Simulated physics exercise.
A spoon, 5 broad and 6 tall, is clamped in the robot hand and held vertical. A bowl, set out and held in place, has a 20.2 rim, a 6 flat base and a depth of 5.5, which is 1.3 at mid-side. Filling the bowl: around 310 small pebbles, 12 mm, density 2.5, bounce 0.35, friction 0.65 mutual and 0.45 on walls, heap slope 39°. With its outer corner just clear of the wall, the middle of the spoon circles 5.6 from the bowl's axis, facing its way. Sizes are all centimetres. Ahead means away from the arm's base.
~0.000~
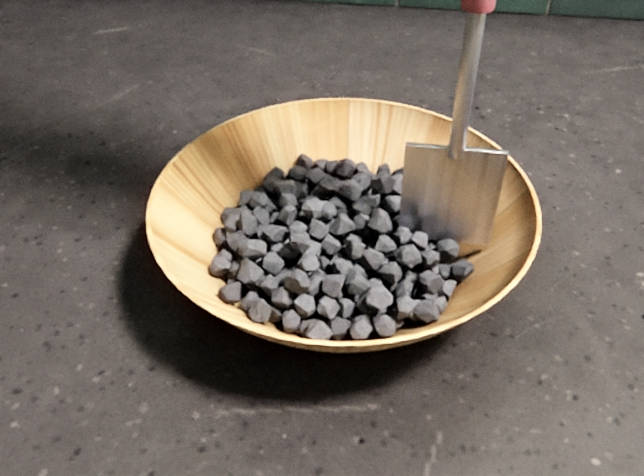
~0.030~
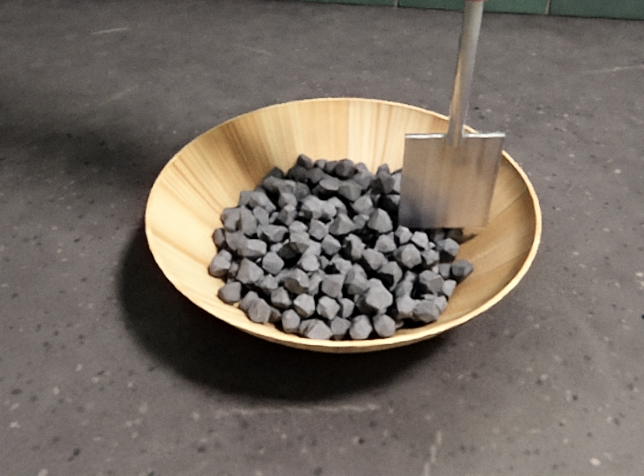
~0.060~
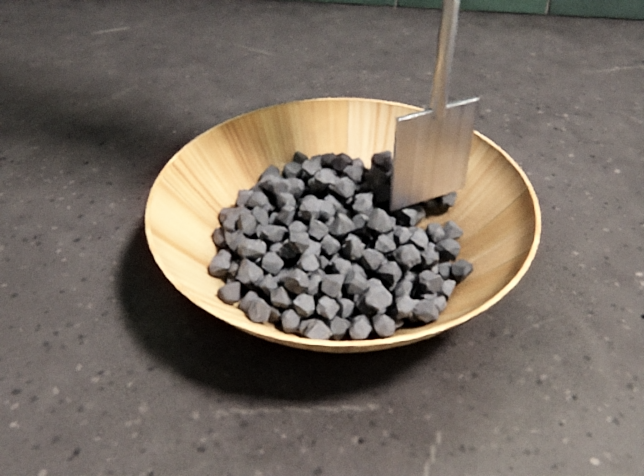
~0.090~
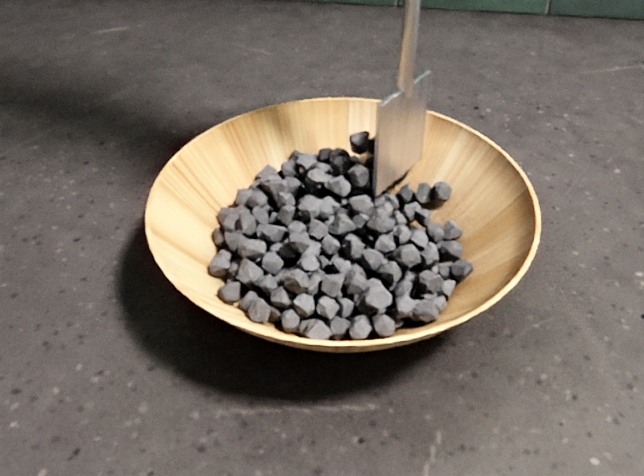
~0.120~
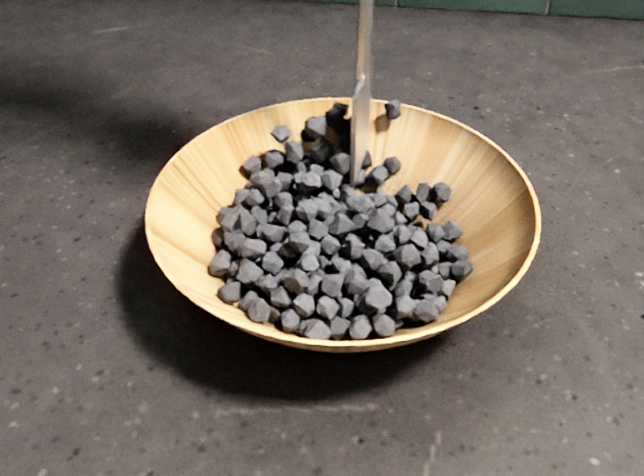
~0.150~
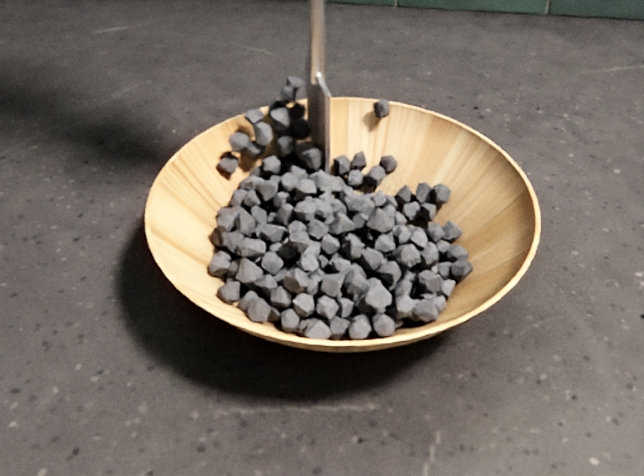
A wooden bowl of dark grey pebbles sat on a speckled counter while an upright, flat metal spoon swept leftward around its far side, turning edge-on and pushing pebbles into a pile against the wall.
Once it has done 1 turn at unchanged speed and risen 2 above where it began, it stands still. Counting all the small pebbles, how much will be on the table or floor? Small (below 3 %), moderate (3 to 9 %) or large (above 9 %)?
Large.
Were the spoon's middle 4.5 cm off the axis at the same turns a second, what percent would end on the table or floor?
In that case roughly 25 per cent.
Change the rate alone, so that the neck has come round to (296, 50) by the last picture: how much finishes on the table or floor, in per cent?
I'd say near 15 per cent.
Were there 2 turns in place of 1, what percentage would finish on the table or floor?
About 30 per cent.
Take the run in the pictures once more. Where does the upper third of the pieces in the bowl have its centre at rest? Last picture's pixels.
In the final view it lies around (338, 257).
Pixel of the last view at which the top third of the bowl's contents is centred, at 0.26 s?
About pixel (280, 251).
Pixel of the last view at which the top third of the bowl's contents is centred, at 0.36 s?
Close to pixel (348, 264).
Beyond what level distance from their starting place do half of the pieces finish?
About 0 centimetres.
By 0.26 s, 204° round, highest piece 8 above the table; 302 in the bowl, 1 on the table or floor, 7 in flight or on the tool.
By 0.36 s, 297° round, highest piece 9 above the table; 283 in the bowl, 11 on the table or floor, 16 in flight or on the tool.
By 0.62 s, 0° round, highest piece 5 above the table; 273 in the bowl, 37 on the table or floor.
By 1.32 s, 0° round, highest piece 5 above the table; 273 in the bowl, 37 on the table or floor.
Final count, 273 in the bowl, 37 on the table or floor. That is 12 % on the table or floor.
